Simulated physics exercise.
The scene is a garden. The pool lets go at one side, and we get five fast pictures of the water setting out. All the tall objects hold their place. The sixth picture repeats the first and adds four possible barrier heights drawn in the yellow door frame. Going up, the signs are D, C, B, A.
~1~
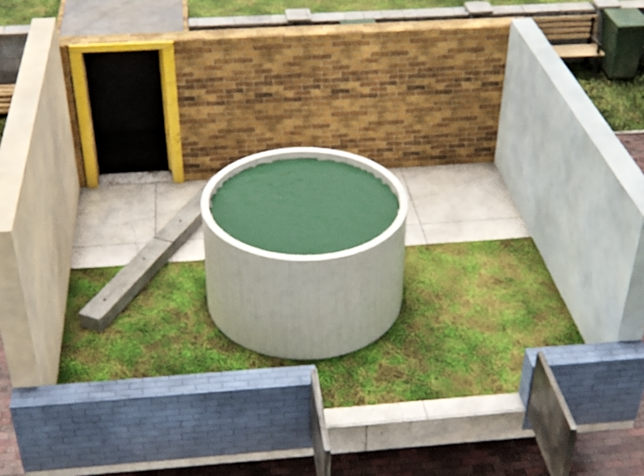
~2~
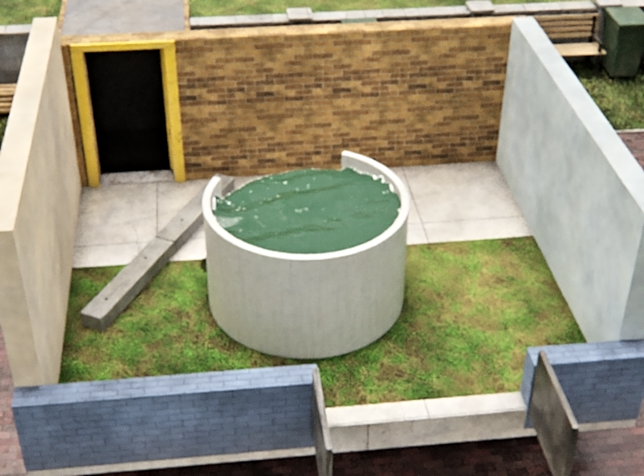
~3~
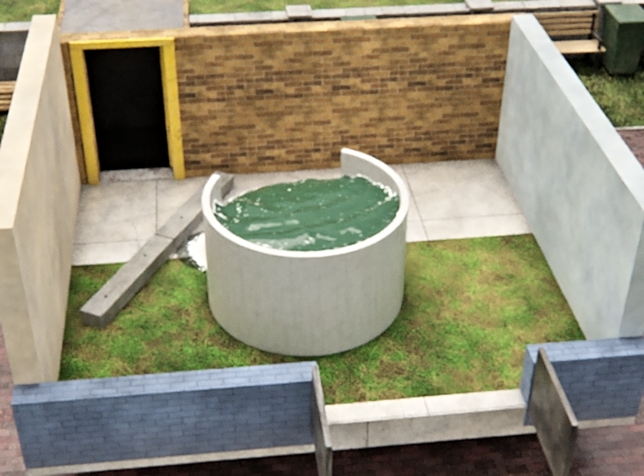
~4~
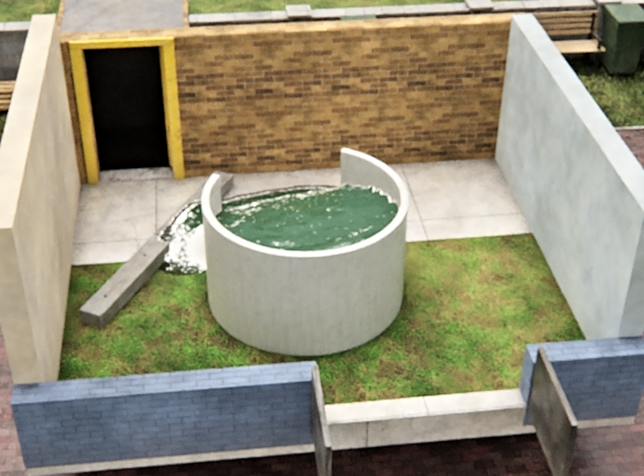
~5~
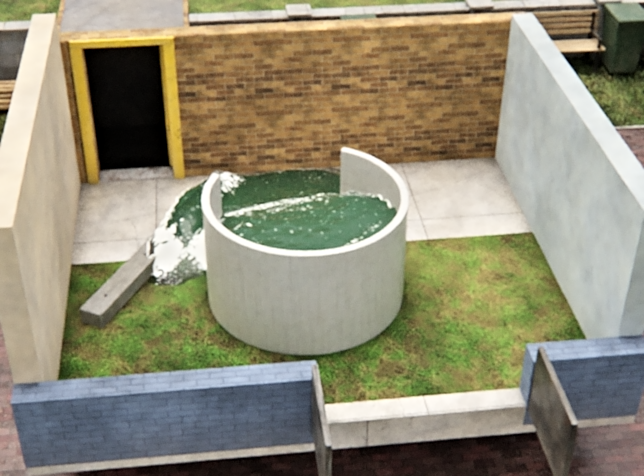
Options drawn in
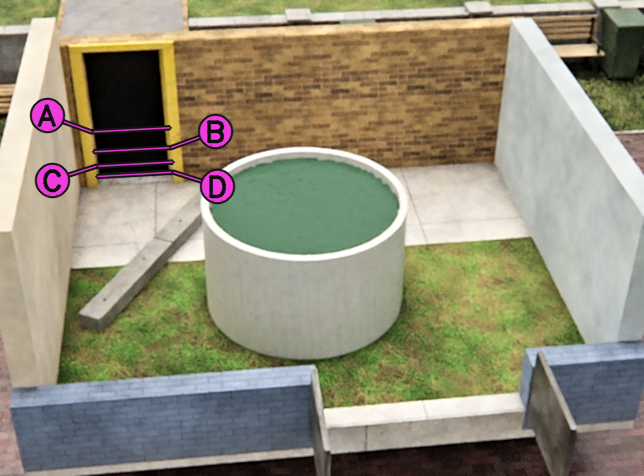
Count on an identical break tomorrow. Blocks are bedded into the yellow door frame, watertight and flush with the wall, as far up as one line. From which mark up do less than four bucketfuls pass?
Take B.
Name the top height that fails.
That is height C.
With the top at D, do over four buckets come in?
Yes, it does.
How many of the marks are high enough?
Two of the four.
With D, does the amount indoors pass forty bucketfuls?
No, it does not.
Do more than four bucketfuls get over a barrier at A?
No, that is safe.
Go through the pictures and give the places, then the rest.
Water in the pool at rest, its middle at (305, 206); foot of the yellow doorway at (136, 184); open gate at (421, 352), in the first frame.
Water covers 2 % of the ground, its front hidden from here, in the second frame.
Water covers 7 % of the ground, its front hidden from here, in the third frame.
In the fourth frame, 13 % of the ground under water, visible out to (174, 265).
In the fifth frame, 20 % of the ground under water, visible out to (163, 279).
In magenta, A at (130, 129); B at (132, 149); C at (134, 164); D at (135, 174); from the bottom up D, C, B, A.
If A is chosen, a splash gets over, under a bucket.
If B is chosen, a bucket or two gets in.
If C is chosen, about 8 bucketfuls get in.
If D is chosen, some 25 bucketfuls get in.
